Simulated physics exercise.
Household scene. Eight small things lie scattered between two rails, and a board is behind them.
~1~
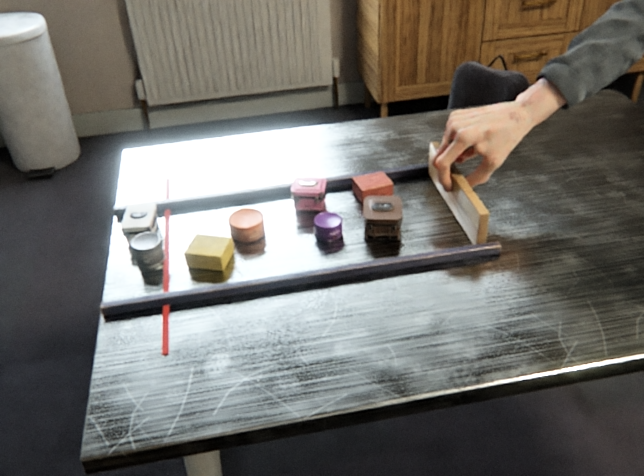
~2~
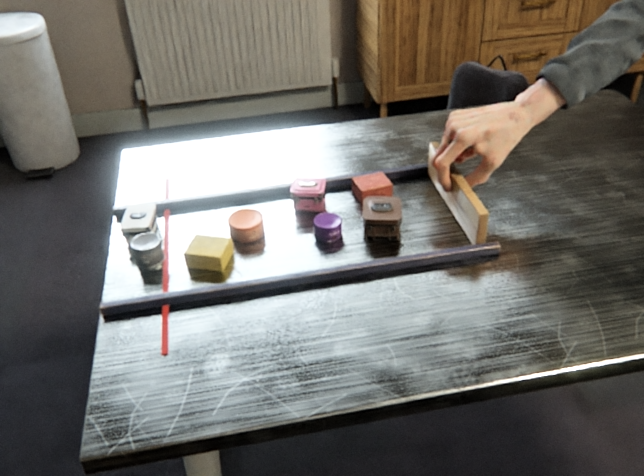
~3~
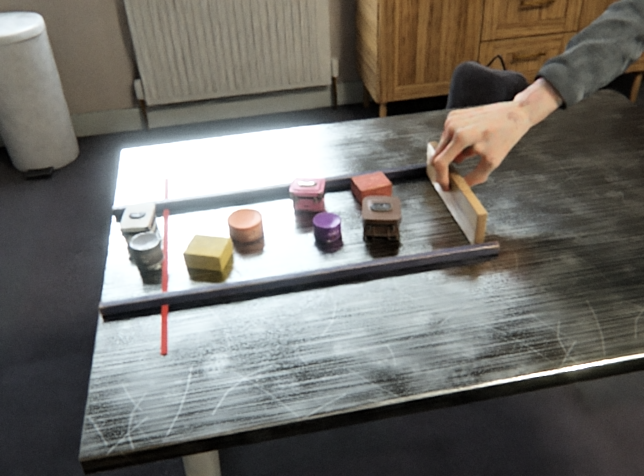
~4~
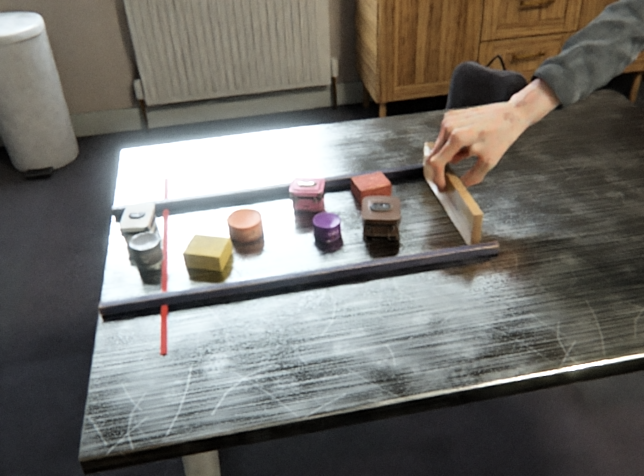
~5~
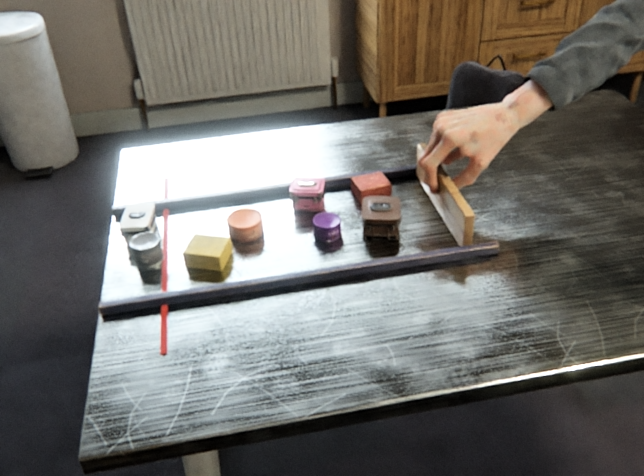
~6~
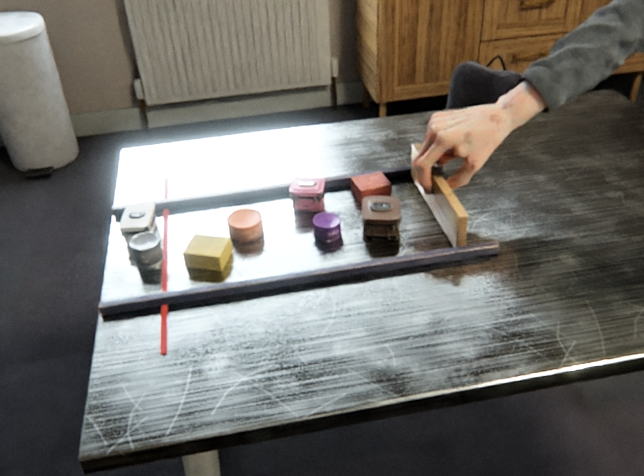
A hand held a wooden board upright on a dark table, then slid it a little to the left between two rails, while the small colourful blocks and containers in front of it stayed put.
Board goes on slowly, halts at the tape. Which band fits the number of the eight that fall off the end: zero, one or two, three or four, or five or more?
Tally: Three to four.
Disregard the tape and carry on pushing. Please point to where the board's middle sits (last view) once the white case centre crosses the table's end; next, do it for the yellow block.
The white case puts it at (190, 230), the yellow block at (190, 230).
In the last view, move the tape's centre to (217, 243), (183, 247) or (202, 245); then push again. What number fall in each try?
The counts come to 1, then 3, then 1.
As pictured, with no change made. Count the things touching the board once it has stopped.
The count comes out at 3.
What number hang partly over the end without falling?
Count: 2.
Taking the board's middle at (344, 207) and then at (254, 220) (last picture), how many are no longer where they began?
4, then 7.
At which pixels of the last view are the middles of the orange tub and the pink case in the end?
The orange tub comes to rest at (146, 235), and the pink case comes to rest at (112, 217).
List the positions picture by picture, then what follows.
In the first picture, white case (141, 224); grey tin (149, 250); yellow block (210, 252); board (456, 191); tape (167, 250).
In the second picture, grey tin (148, 251); red block (372, 188).
In the third picture, yellow block (208, 252); brown case (381, 218).
In the fourth picture, white case (140, 224); orange tub (245, 225).
In the fifth picture, grey tin (147, 250); purple tub (327, 227).
In the sixth picture, white case (140, 224); grey tin (147, 250); yellow block (208, 252); board (437, 194); tape (165, 250).
Soon after, none off yet; white case at rest near (140, 224); grey tin at rest near (147, 250); yellow block at rest near (208, 252).
After that, none off yet; white case at rest near (140, 224); grey tin at rest near (147, 250); yellow block moving near (198, 254).
And then, none off yet; white case displaced a little near (128, 227); grey tin tilting a little near (87, 261); yellow block displaced well along near (124, 264).
In the end, the number that fall off is three or four; gone, yellow block, grey tin and white case.
